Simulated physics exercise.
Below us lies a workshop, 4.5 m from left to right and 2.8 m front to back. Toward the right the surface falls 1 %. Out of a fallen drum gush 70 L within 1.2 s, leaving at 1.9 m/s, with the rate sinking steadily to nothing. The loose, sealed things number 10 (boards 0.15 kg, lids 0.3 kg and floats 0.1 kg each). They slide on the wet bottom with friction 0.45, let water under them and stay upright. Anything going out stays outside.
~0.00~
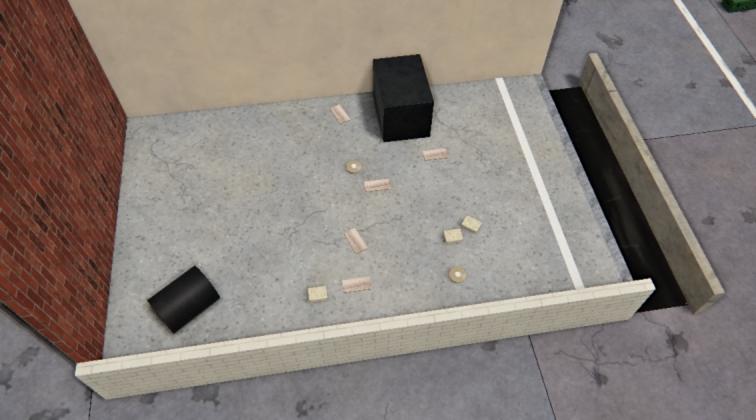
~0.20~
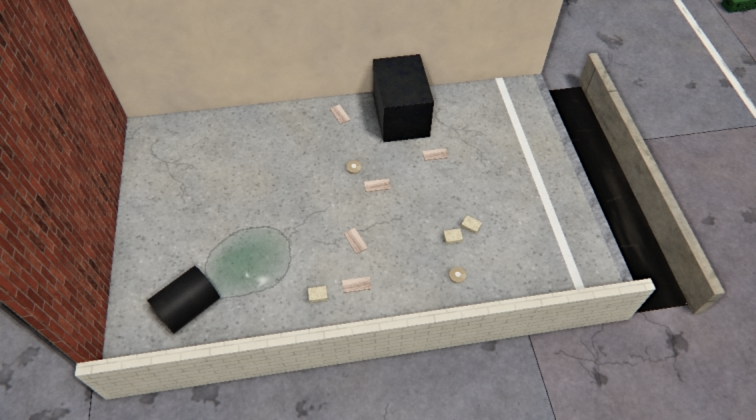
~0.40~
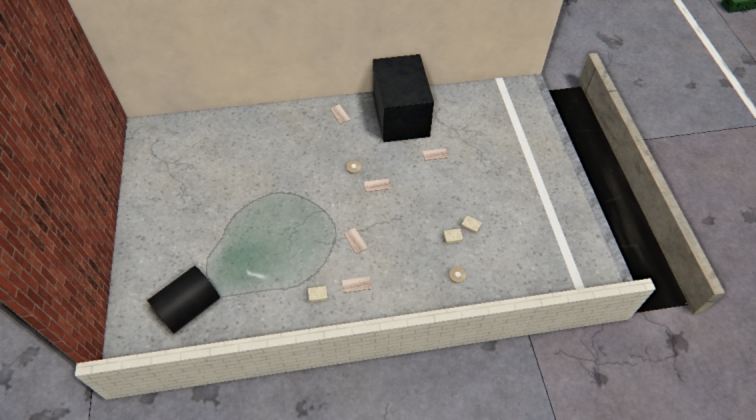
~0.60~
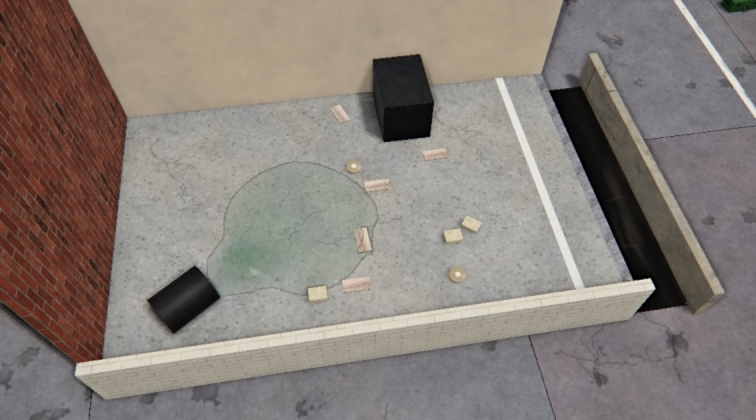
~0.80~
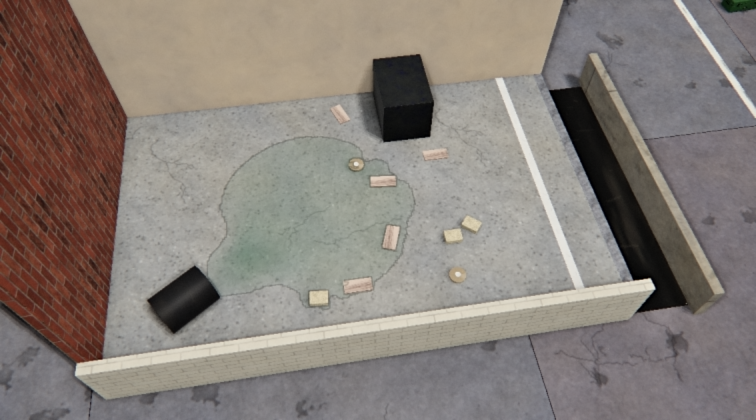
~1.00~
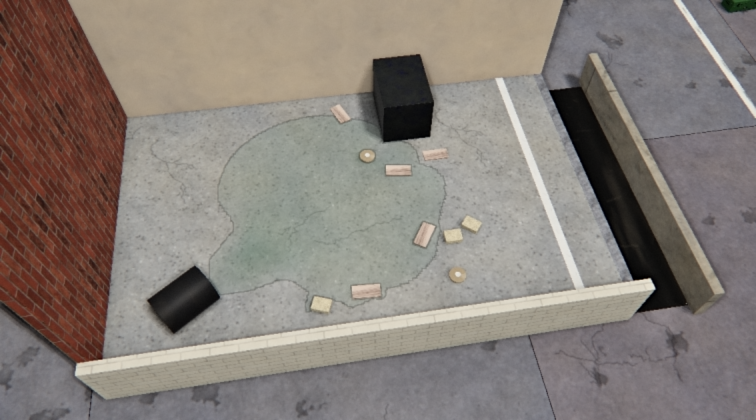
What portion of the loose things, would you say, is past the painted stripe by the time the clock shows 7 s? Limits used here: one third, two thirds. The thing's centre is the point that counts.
Central band.
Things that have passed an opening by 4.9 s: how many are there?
5.
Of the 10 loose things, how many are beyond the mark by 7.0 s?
6.
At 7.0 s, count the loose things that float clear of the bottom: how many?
By my count, 0.
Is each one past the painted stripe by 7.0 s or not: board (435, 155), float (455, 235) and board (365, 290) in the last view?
Taking them one by one, I'd say it gets across, it gets across and it stays back.
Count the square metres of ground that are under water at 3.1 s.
Close to 4.0 m2, I'd say.
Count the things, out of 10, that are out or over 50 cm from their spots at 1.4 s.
I get 2.
After 1.4 s 0 of 10 are over the mark; 5 afloat.
After 3.1 s 6 of 10 are over the mark; 1 afloat.
After 4.9 s 6 of 10 are over the mark; 1 afloat.
After 7.0 s 6 of 10 are over the mark; 0 afloat.
